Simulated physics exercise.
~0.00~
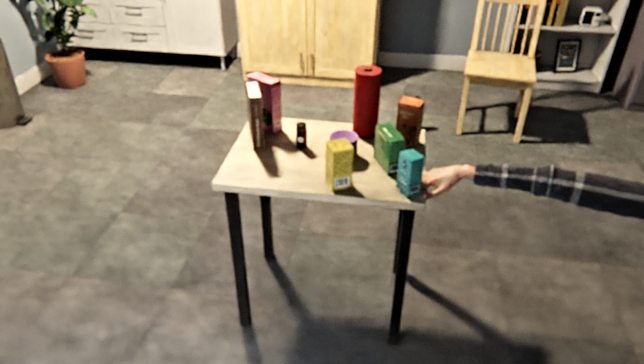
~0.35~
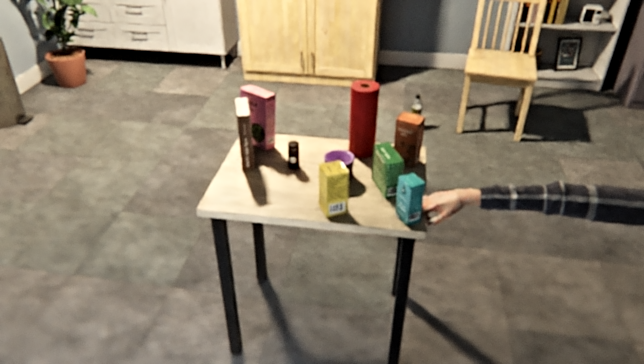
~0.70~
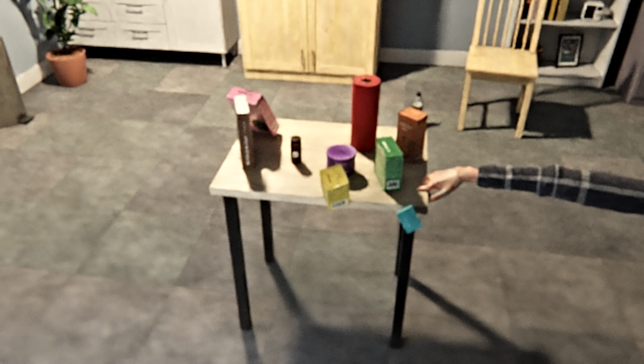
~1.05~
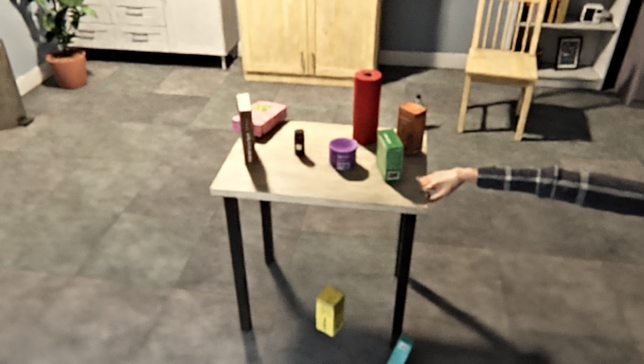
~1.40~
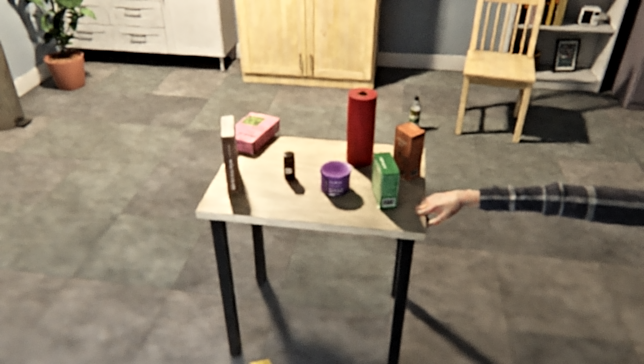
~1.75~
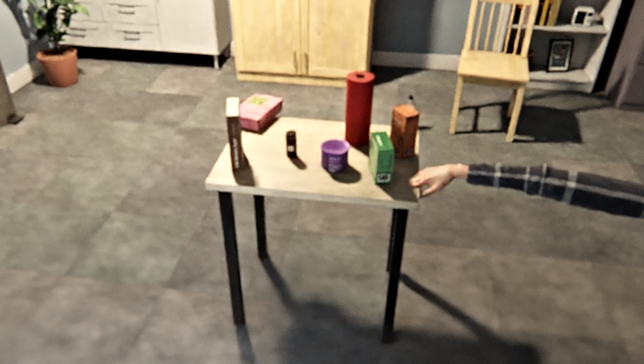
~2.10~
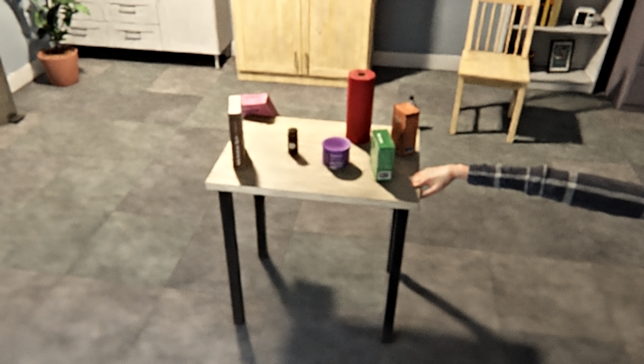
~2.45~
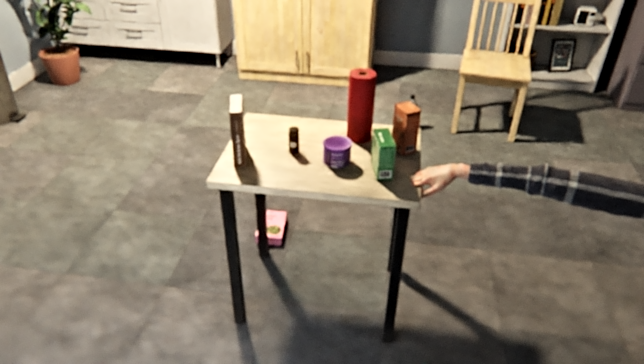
A hand rested at the right edge of a small table of boxes and tubs as it jerked back and forth; the yellow and turquoise cartons dropped off the front, and the pink packet toppled, later ending up on the floor beneath.
